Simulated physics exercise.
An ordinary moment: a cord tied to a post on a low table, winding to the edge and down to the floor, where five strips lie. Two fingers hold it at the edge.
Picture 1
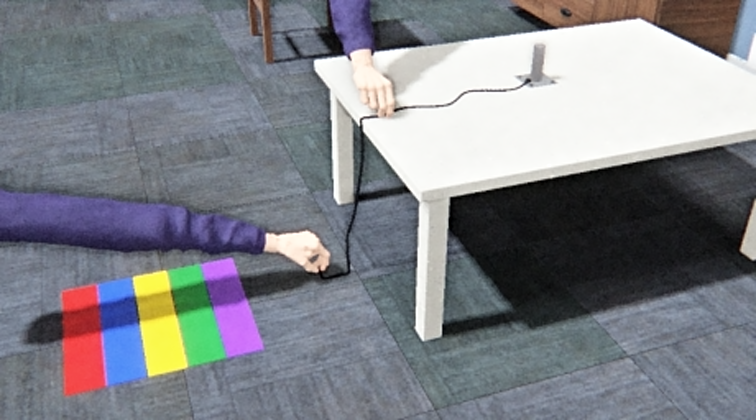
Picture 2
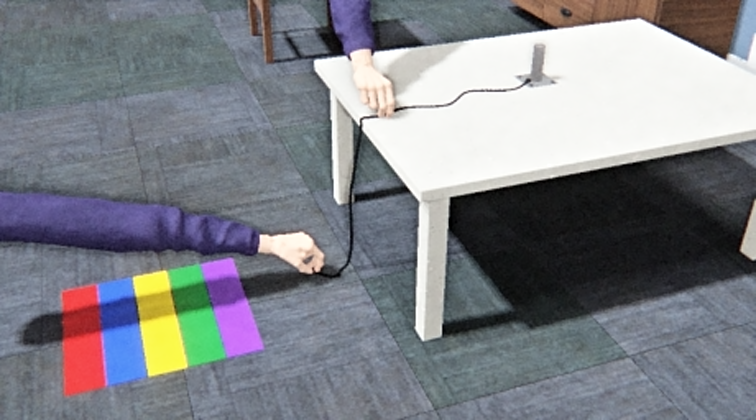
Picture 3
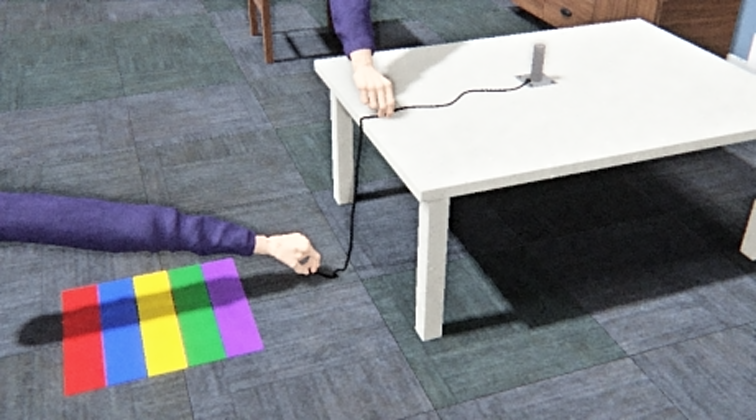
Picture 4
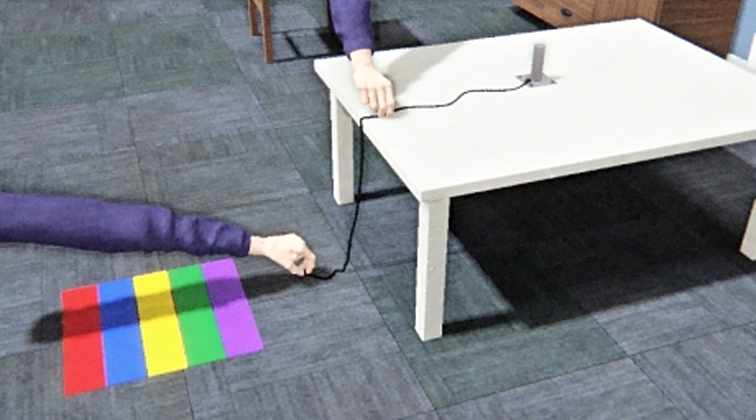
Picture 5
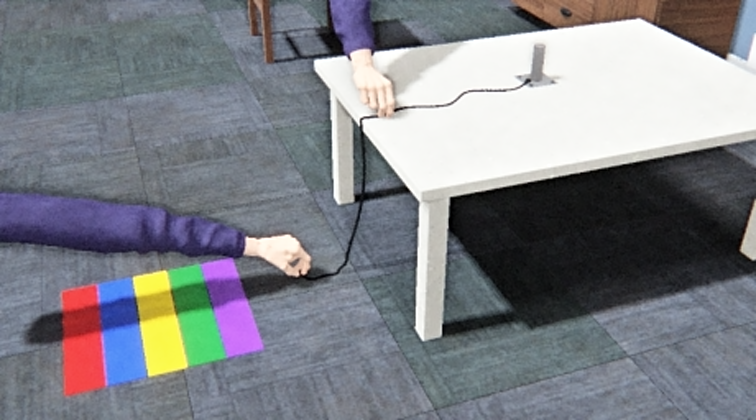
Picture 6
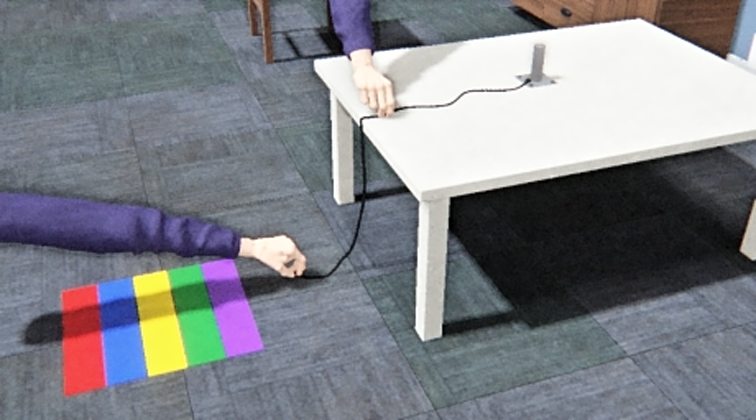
A hand near the floor slowly drawing the end of a black cord left toward coloured strips, another hand resting at the table edge.
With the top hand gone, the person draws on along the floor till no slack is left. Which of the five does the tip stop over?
The end stops over the green strip.
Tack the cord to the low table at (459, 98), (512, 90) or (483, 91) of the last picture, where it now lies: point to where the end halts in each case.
Near (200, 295), (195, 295) and (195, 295).
Early on, end near (261, 280); short of the strips.
Midway, end near (215, 290); over purple.
At the end of the slack, end near (189, 295); over green. It gets as far as the green strip.
